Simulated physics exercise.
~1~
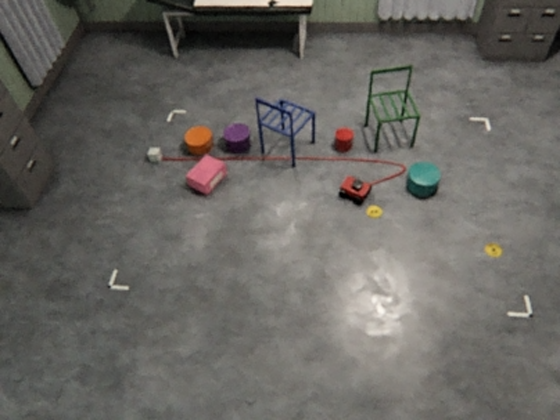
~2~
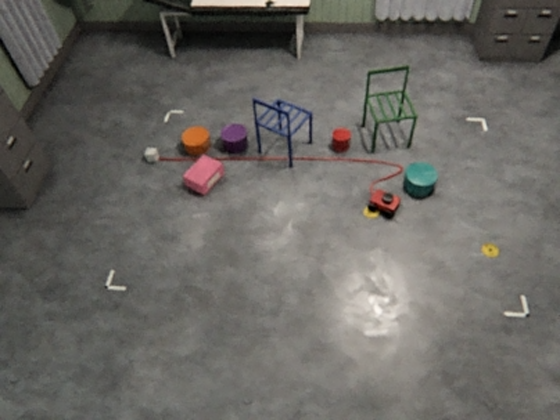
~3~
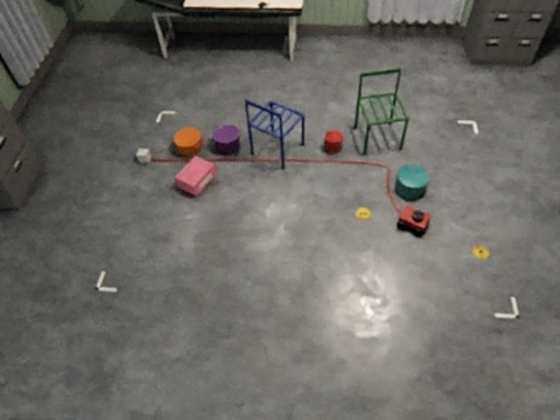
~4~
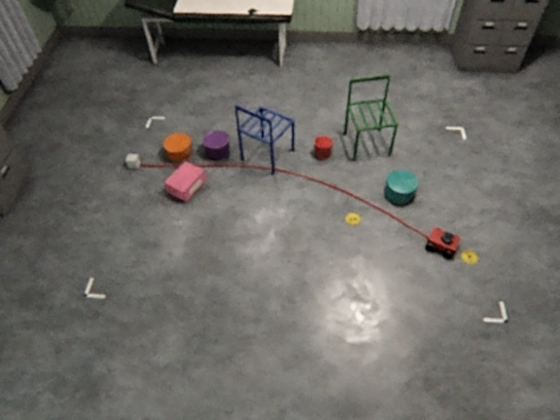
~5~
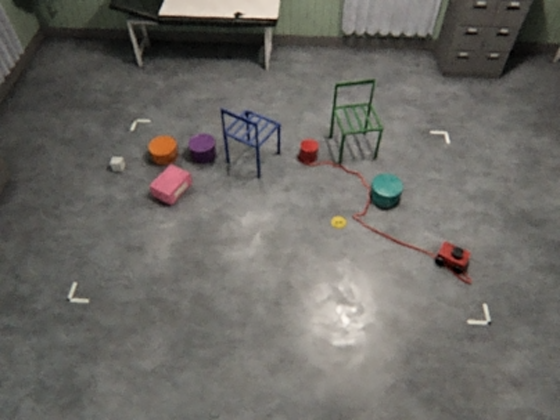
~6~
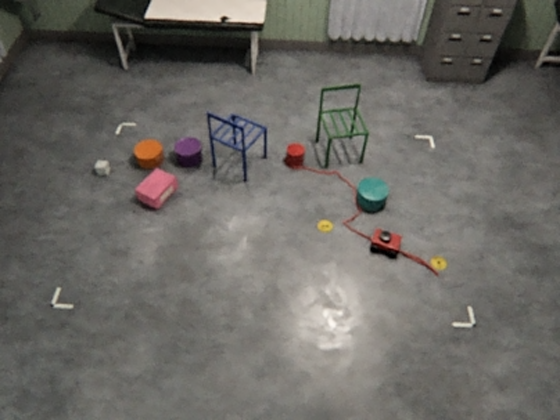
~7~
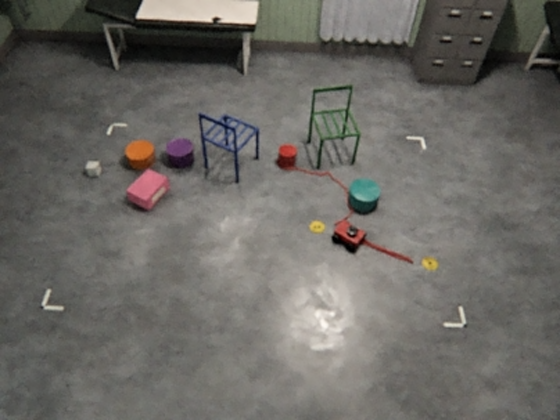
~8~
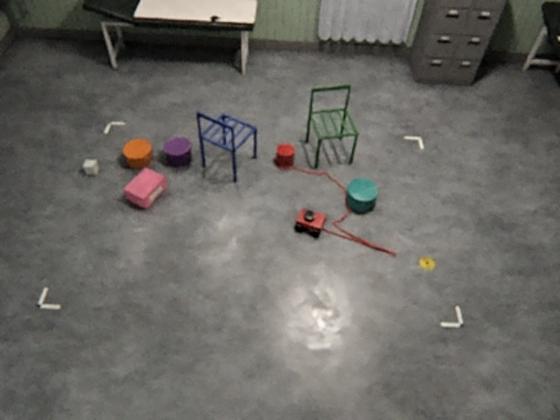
The clip opens on a grey ward floor where a small red cart sits near a teal tub, its red lead running left past a green chair, red bin and blue chair to a small white block beyond the orange and purple bins. The cart rolls right and down, rounding the tub, and the lead pulls nearly straight. As it reaches the farther yellow mark, the plug comes out and the loose end slides to the red bin. The cart then heads back left, lead trailing, and ends over the nearer yellow mark, unplugged, with everything else still in place.
